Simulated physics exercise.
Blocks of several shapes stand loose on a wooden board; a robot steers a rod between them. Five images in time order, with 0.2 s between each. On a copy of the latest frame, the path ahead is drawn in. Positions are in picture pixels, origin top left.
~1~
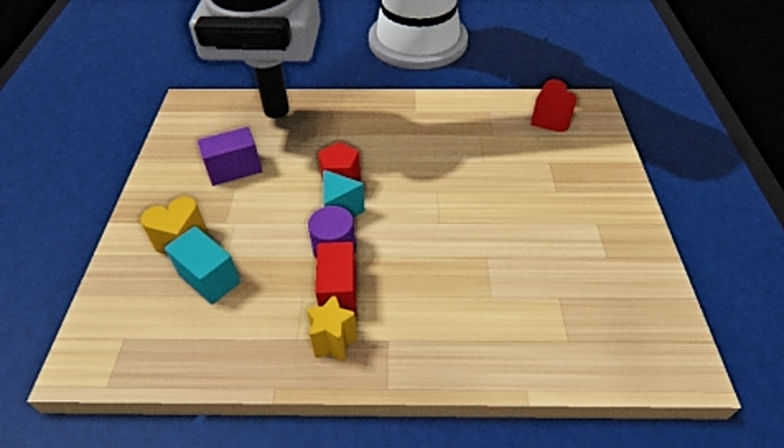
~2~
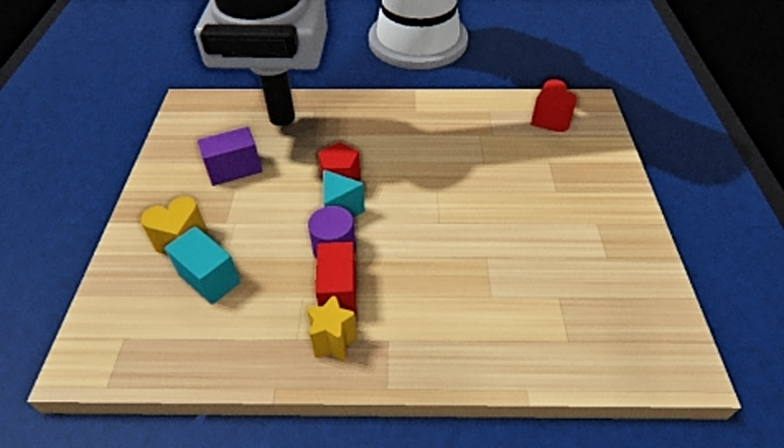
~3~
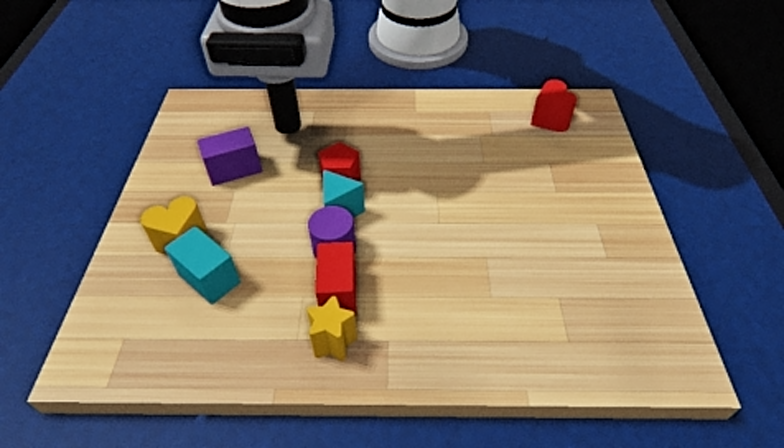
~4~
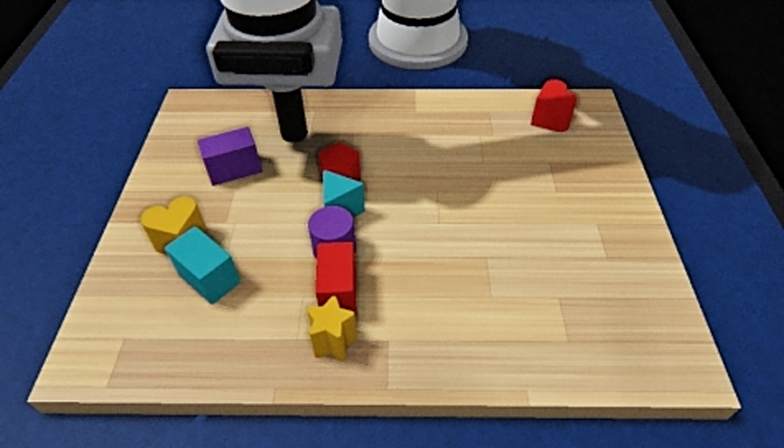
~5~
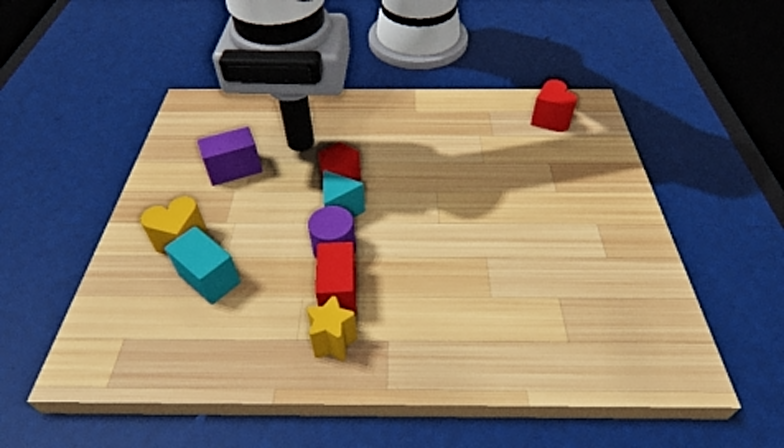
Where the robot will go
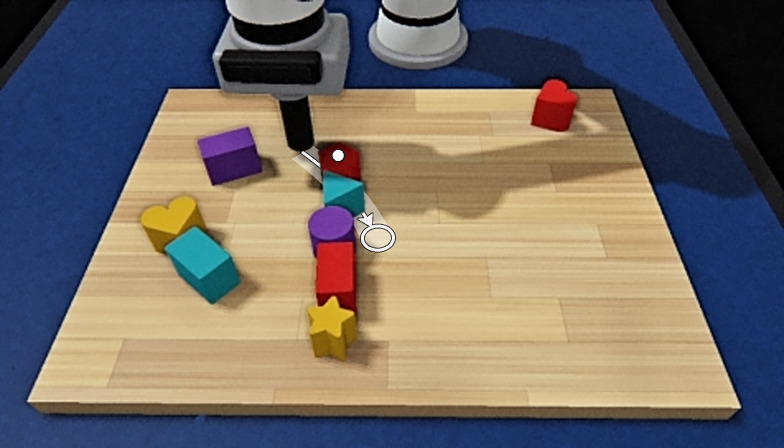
The robot's rod moves slightly right and toward the red pentagon while the blocks stay still.
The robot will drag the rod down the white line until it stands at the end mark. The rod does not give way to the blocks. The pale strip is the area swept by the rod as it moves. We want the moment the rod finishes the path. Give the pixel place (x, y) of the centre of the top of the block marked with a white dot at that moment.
Somewhere near (407, 195).
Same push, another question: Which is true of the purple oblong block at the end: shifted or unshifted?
The result: It stays put.
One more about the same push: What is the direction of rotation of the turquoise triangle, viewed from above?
The sense of turning is clockwise.
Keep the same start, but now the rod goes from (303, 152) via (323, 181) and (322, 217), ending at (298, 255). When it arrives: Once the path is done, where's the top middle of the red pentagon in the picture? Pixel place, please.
Roughly at (356, 166).
The drawn path runs from (303, 152) by way of (331, 175) and (357, 204) to (378, 238); the dot is on the red pentagon.
On the path given first. One third of the way, rod at (330, 166); turquoise triangle at (338, 188); red pentagon at (350, 164).
Two thirds of the way, rod at (357, 195); purple round block at (328, 226); turquoise triangle at (336, 195), turned 20° clockwise; red pentagon at (387, 186), turned 35° anticlockwise.
At the end, rod at (378, 229); purple oblong block not moved; purple round block at (328, 226); red oblong block not moved; turquoise triangle at (333, 198), turned 35° clockwise; red pentagon at (407, 195), turned 75° anticlockwise.
